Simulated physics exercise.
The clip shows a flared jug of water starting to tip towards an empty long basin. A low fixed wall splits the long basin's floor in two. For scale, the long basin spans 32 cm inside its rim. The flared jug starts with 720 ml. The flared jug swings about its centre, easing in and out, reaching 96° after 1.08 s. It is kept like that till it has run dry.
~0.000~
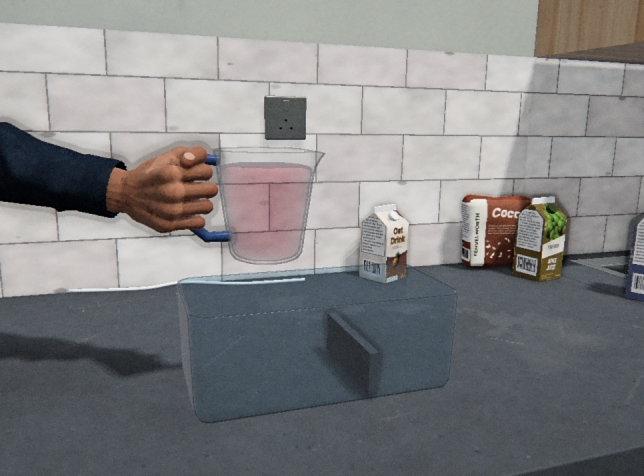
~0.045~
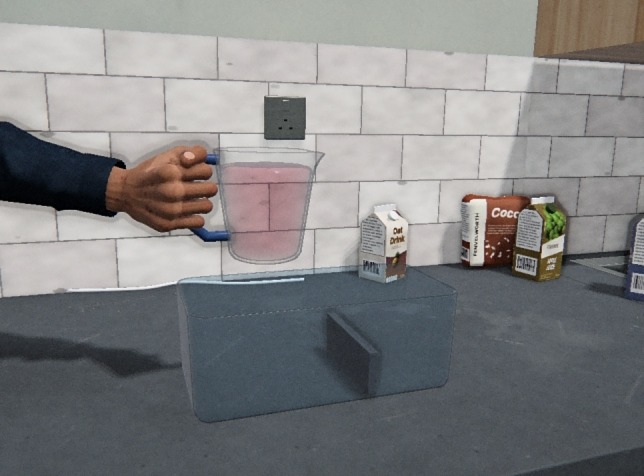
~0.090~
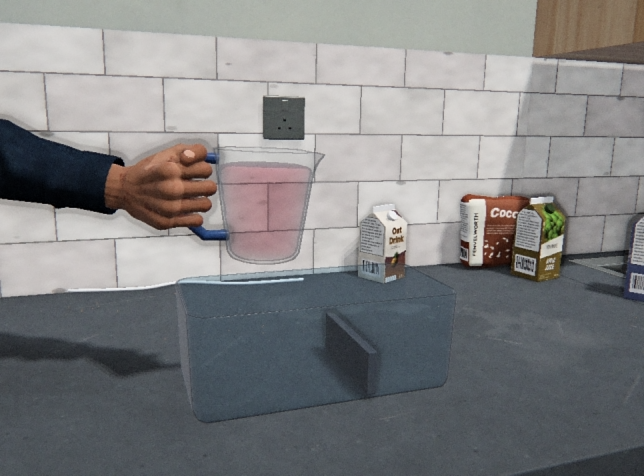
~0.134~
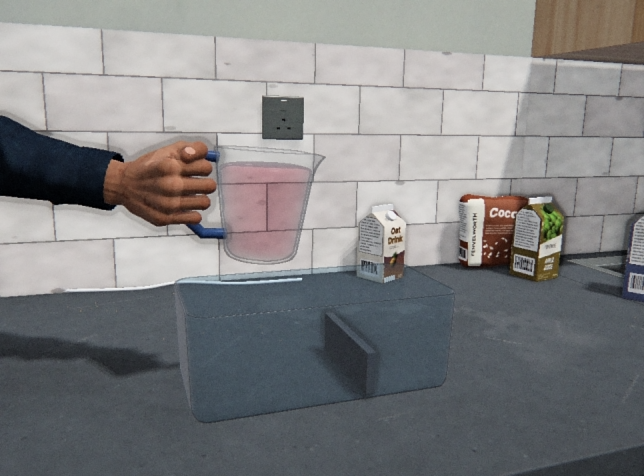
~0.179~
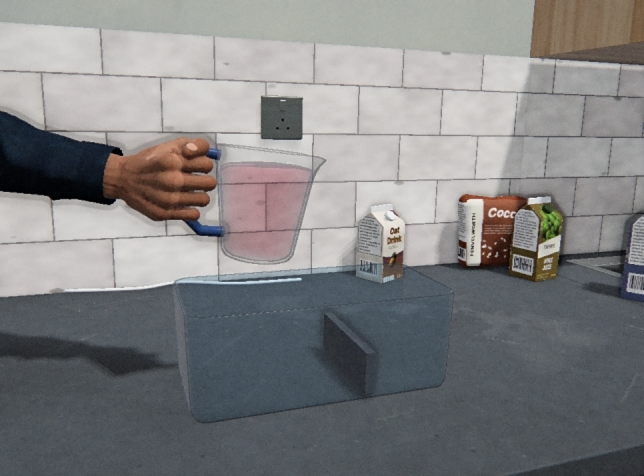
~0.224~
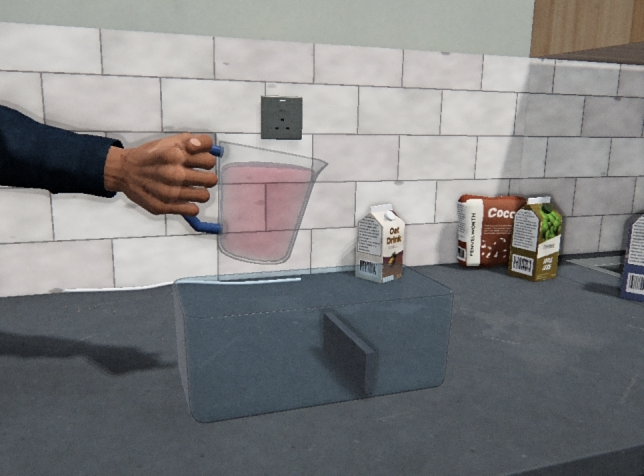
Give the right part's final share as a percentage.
The far part has some 88 per cent.
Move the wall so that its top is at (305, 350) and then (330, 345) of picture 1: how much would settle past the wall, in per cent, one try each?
In turn about 95 and 95 per cent.
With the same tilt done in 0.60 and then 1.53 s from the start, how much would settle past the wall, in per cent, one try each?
In turn about 85 and 90 per cent.
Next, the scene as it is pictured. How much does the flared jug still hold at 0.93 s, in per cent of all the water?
About 32 per cent.
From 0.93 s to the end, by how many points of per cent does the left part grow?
About 10 per cent.
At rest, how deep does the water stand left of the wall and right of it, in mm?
Left about 2 mm, right about 42 mm.
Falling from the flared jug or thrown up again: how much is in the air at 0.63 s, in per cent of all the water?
Near 14 in a hundred.
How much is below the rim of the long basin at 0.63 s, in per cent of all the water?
Near 5 in a hundred.
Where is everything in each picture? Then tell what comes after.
It leans 0°; its right rim is at (324, 152); the water meets the walls at (219, 167) and (310, 166); the long basin's rim runs from (183, 299) to (431, 278); the wall's top is at (351, 332), in the first picture.
It leans 0°; its right rim is at (324, 152); the water meets the walls at (218, 166) and (309, 166), in the second picture.
It leans 2°; its right rim is at (324, 153); the water meets the walls at (218, 166) and (309, 167), in the third picture.
It leans 4°; its right rim is at (324, 156); the water meets the walls at (218, 166) and (309, 168), in the fourth picture.
It leans 6°; its right rim is at (325, 159); the water meets the walls at (220, 166) and (311, 169), in the fifth picture.
It leans 10°; its right rim is at (327, 163); the water meets the walls at (221, 167) and (313, 169), in the sixth picture.
After 0.63 s the tilt is 61° and 80 per cent is still to pour, 0 is left of the wall and 5 right of it.
After 0.93 s the tilt is 91° and 31 per cent is still to pour, 2 is left of the wall and 53 right of it.
After 1.24 s the tilt is 96° and 3 per cent is still to pour, 8 is left of the wall and 86 right of it.
After 1.58 s the tilt is 96° and 0 per cent is still to pour, 11 is left of the wall and 88 right of it.
In the end 11 per cent lies left of the wall, 88 right of it and 1 outside.
